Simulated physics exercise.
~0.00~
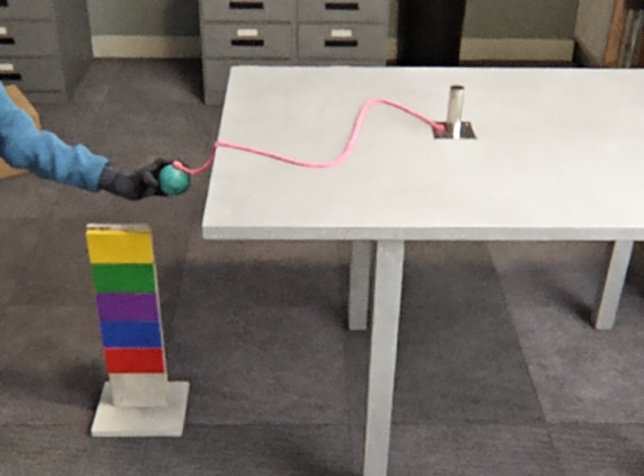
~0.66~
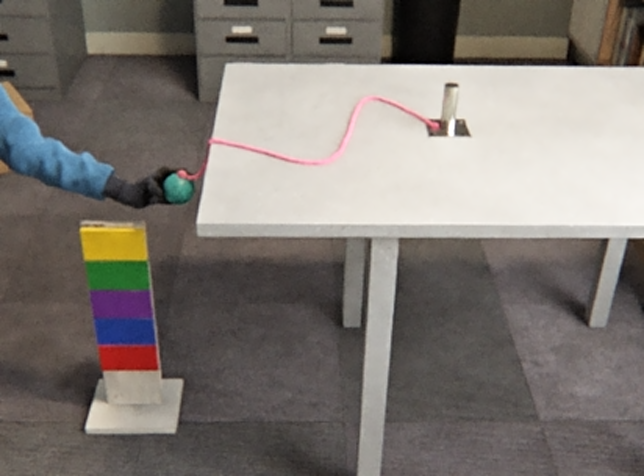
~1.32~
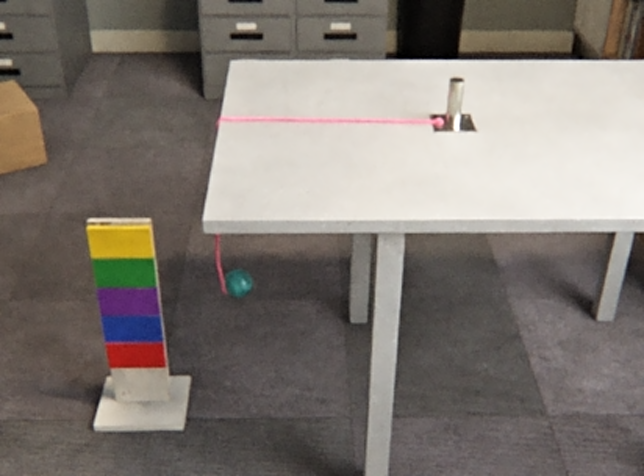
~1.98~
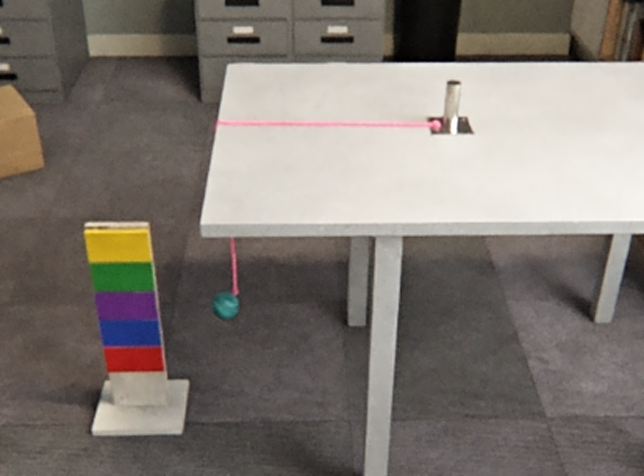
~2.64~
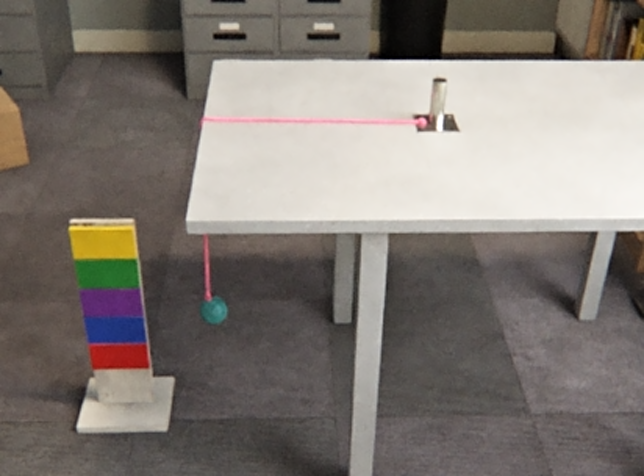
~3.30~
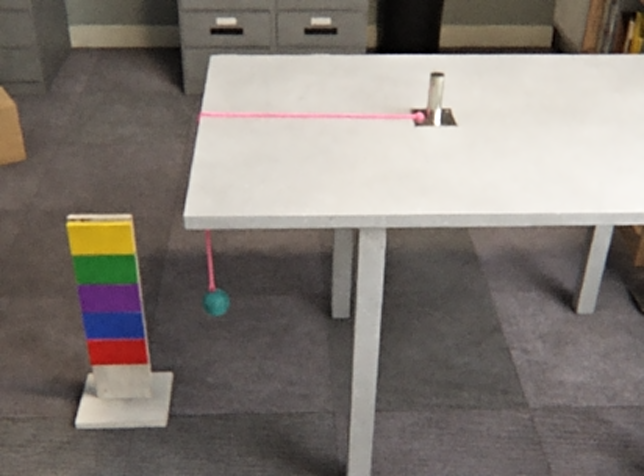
In an office, a gloved hand releases a corded turquoise ball, which hangs level with blue.
